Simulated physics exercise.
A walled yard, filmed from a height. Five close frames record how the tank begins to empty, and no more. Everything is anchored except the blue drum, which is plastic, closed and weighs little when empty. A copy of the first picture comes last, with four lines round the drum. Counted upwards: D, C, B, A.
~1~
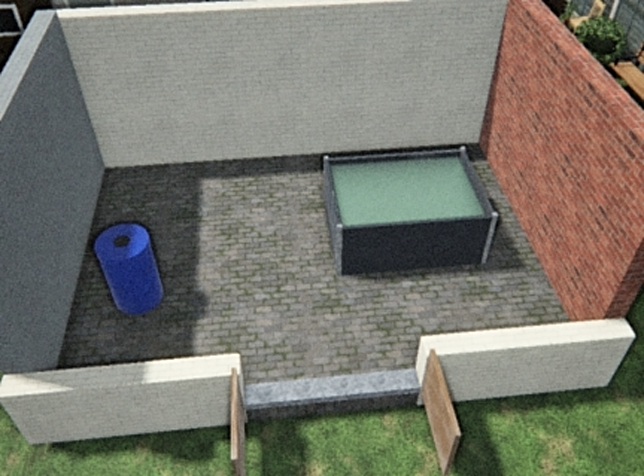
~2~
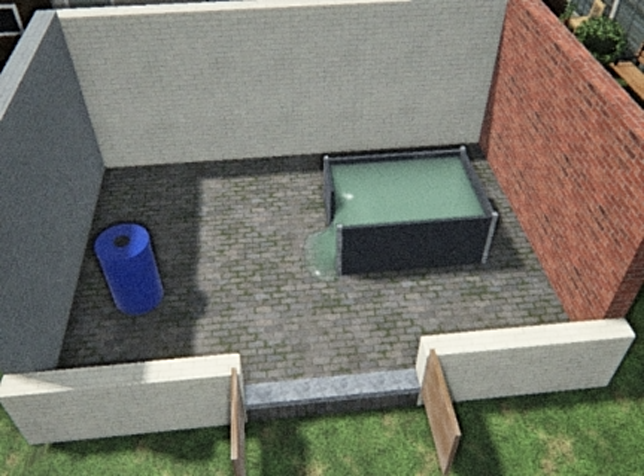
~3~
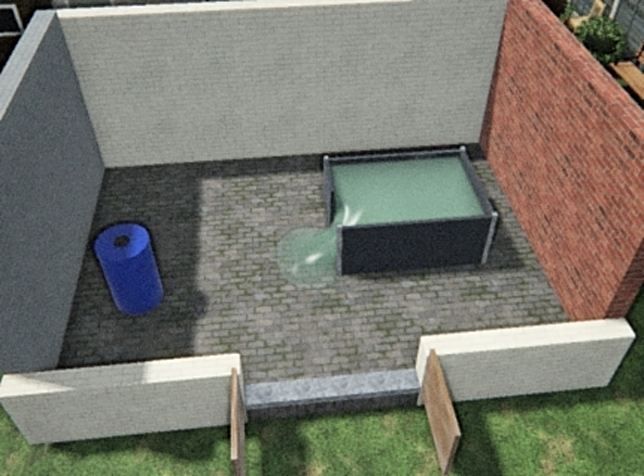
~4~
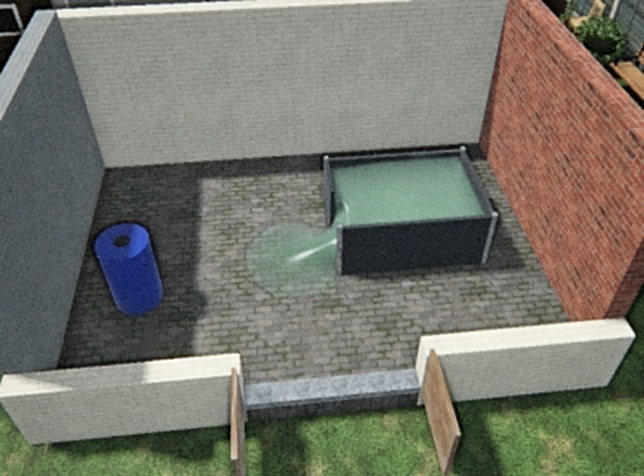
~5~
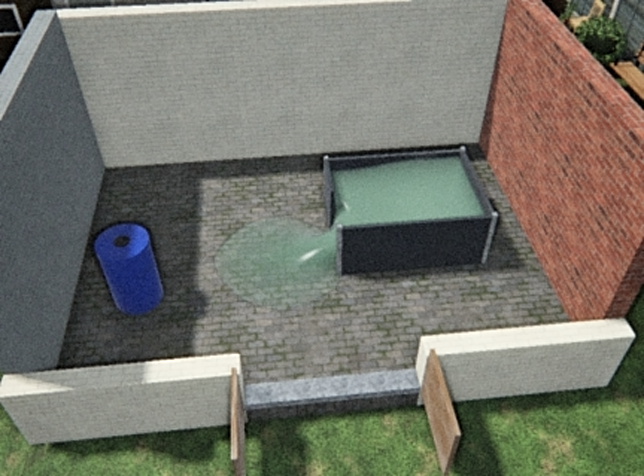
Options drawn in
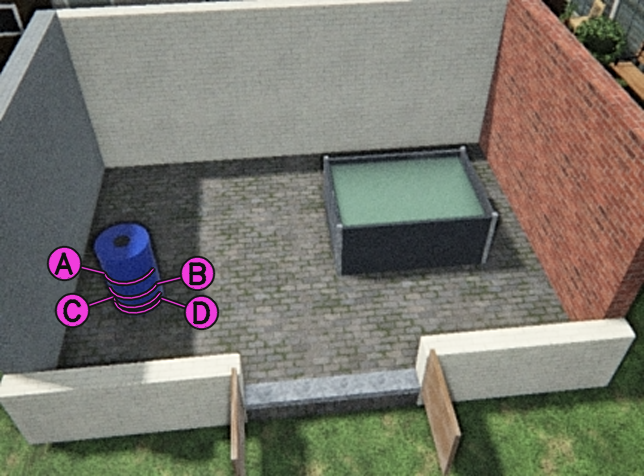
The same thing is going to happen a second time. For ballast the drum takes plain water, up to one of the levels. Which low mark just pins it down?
Take B.
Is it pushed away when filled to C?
Yes.
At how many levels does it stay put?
Two of the four.
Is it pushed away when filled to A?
No.
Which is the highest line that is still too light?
Here it is line C.
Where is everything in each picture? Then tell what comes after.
Lid of the blue drum at (122, 241); tank full, its middle at (405, 191); open gate at (331, 348), in the first picture.
In the second picture, 1 % of the ground wet, in view closest to the drum at (317, 265).
In the third picture, 3 % of the ground wet, in view closest to the drum at (286, 265).
In the fourth picture, 6 % of the ground wet, in view closest to the drum at (255, 264).
Lid of the blue drum at (122, 241); 9 % of the ground wet, in view closest to the drum at (229, 278), in the fifth picture.
On the marked copy, A at (126, 283); B at (131, 298); C at (134, 307); D at (136, 312); from the bottom up D, C, B, A.
Choosing A, it does not move.
Choosing B, it does not move.
Choosing C, it is pushed about 3 times its own width away.
Choosing D, it is pushed about 4 times its own width away.
